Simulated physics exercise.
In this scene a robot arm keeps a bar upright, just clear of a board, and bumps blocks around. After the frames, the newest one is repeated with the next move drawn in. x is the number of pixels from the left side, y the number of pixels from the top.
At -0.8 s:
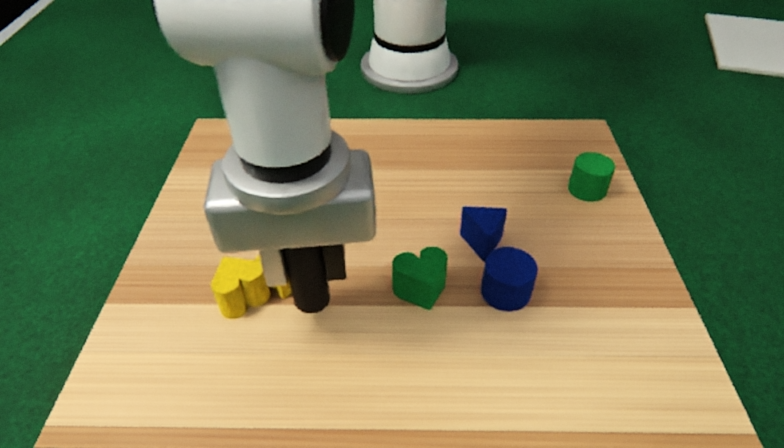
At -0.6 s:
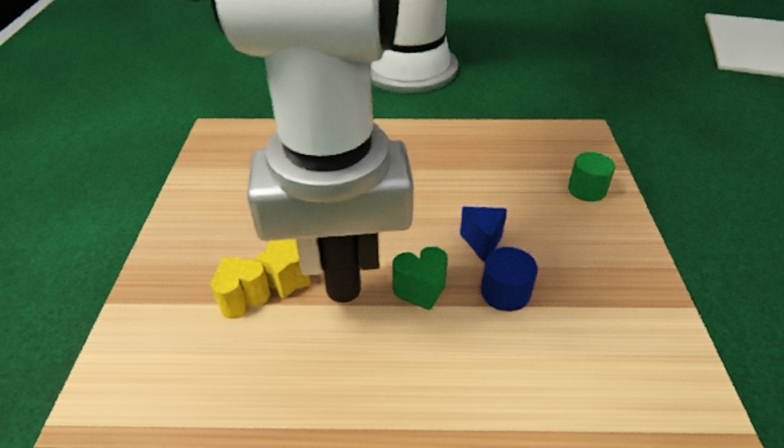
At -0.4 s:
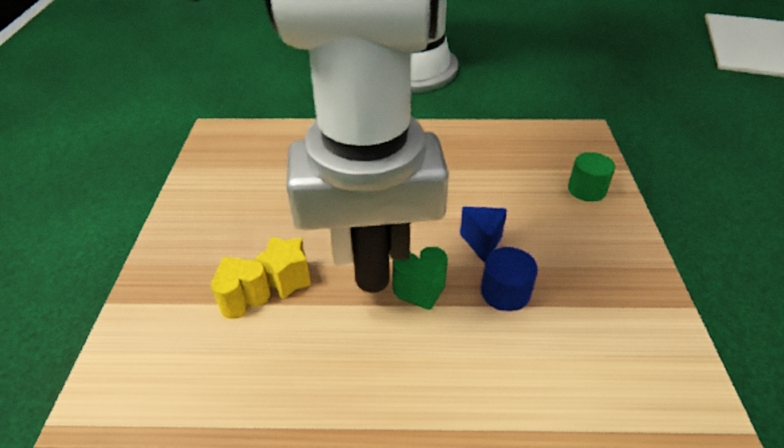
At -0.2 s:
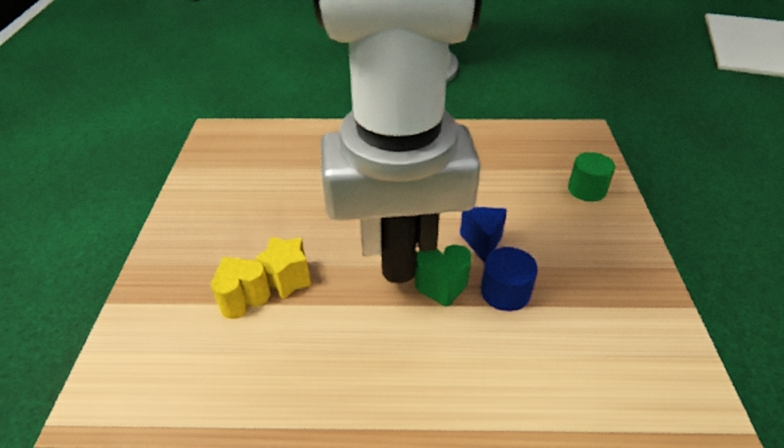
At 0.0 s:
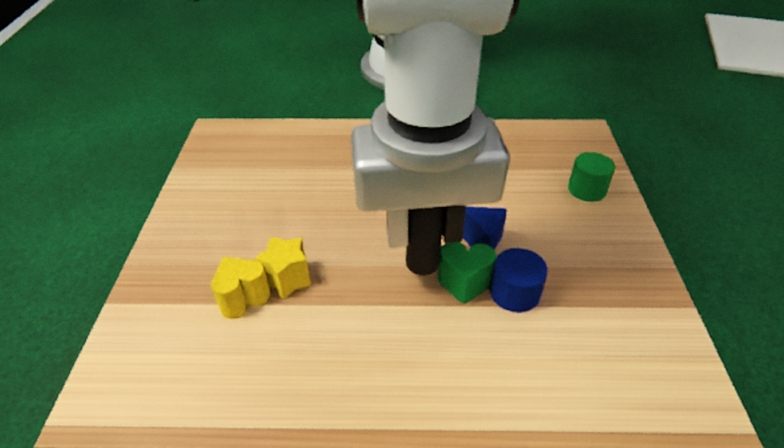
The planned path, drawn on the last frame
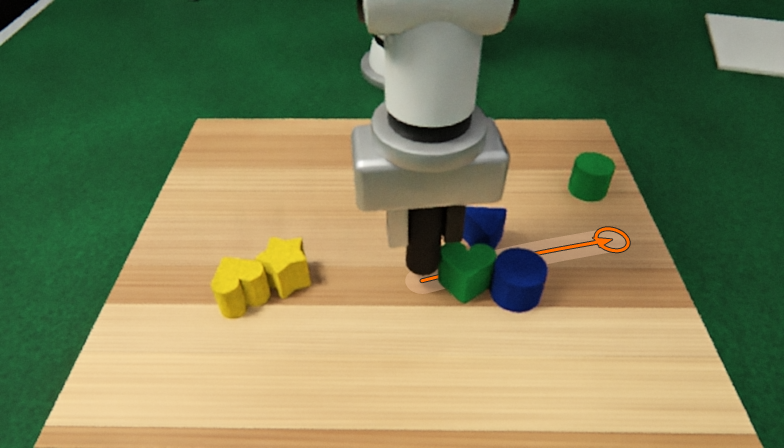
On a wooden board, a robot arm moved its dark bar rightward, away from two yellow blocks, and pushed a green heart a short way right, nudging a blue round block slightly along with it.
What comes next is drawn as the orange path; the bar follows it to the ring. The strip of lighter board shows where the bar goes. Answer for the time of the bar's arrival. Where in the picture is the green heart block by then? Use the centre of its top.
So, by the moment the path ends, you'll find the top centre of the green heart block at (597, 246).
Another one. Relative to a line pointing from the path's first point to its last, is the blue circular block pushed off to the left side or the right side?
It moves over to the right.
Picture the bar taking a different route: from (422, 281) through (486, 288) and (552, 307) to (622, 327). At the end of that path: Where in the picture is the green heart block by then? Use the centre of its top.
My estimate: (567, 247).
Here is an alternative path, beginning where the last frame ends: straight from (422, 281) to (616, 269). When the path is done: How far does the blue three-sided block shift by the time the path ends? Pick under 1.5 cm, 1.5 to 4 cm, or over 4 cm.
It is going to finish within 1.5 cm of where it is now.
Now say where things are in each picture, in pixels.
In the first frame, lower end of the bar at (312, 300), tops of blocks, green heart block at (422, 263), blue three-sided block at (486, 216), blue circular block at (512, 265), green circular block at (595, 163).
In the second frame, bar at (344, 289), blocks as before.
In the third frame, bar at (372, 280), blocks as before.
In the fourth frame, bar at (399, 271), green heart block at (444, 259).
In the fifth frame, bar at (423, 263), green heart block at (468, 256), blue three-sided block at (486, 216), blue circular block at (521, 266), green circular block at (595, 163).
The drawn path runs from (422, 281) to (612, 240).
On the path given first. One third of the way, bar at (490, 247); green heart block at (535, 246), turned 20° clockwise; blue three-sided block at (493, 214), turned 40° anticlockwise; blue circular block at (568, 276).
Two thirds of the way, bar at (556, 233); green heart block at (587, 246), turned 90° clockwise; blue three-sided block at (505, 212), turned 85° anticlockwise; blue circular block at (579, 282).
At the end, bar at (619, 222); green heart block at (597, 246), turned 115° clockwise; blue three-sided block at (505, 212), turned 85° anticlockwise; blue circular block at (579, 282); green circular block not moved.
